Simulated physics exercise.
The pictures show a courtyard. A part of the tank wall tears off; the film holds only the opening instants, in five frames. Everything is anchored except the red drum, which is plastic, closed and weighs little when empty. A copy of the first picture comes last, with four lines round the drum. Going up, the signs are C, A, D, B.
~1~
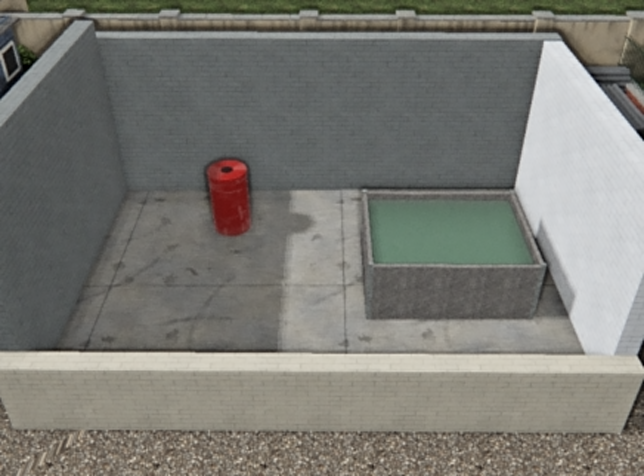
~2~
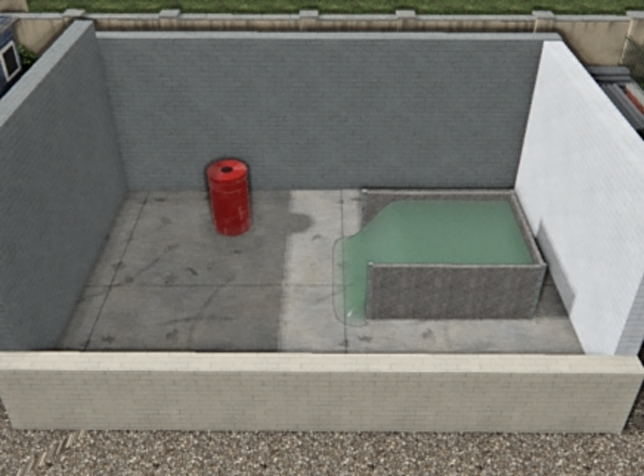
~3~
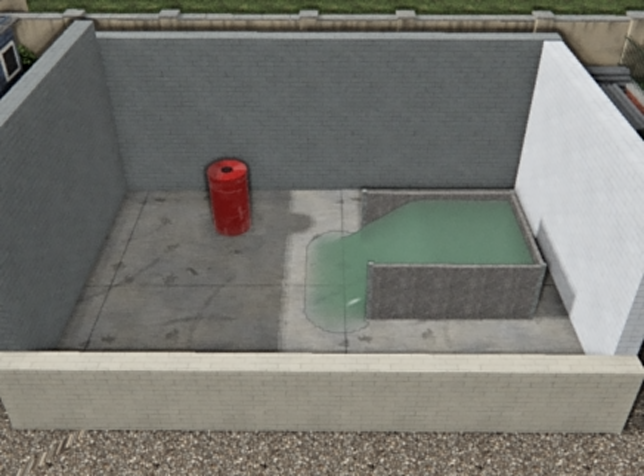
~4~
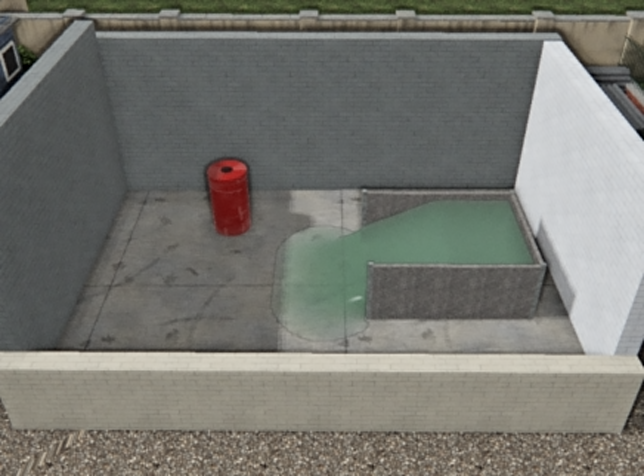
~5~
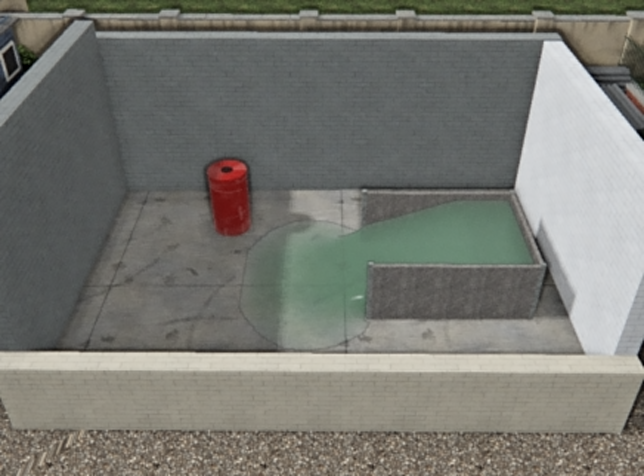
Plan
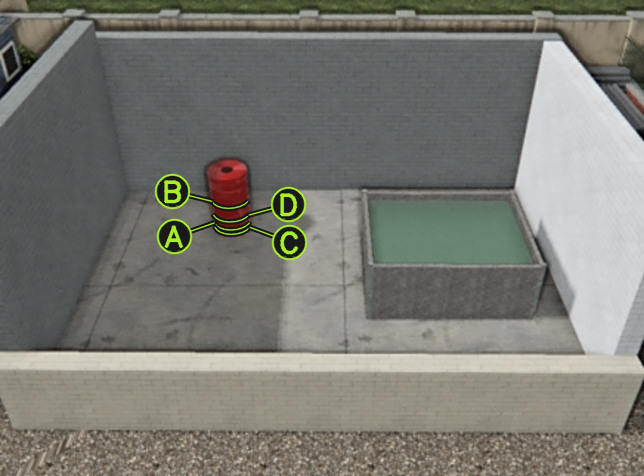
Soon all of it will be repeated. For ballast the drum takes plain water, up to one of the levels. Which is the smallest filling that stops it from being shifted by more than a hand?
B will do.
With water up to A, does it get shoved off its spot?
Yes, that goes wrong.
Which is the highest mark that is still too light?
Here it is mark D.
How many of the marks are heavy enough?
One.
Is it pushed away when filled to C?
Yes, it does.
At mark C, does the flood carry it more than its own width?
Yes, clearly.
On the marked copy, A at (230, 230); B at (228, 208); C at (230, 234); D at (229, 222); from the bottom up C, A, D, B.
If A is chosen, it is pushed about twice its own width away.
If B is chosen, it does not move.
If C is chosen, it is pushed about 3 times its own width away.
If D is chosen, it is pushed about half its own width away.
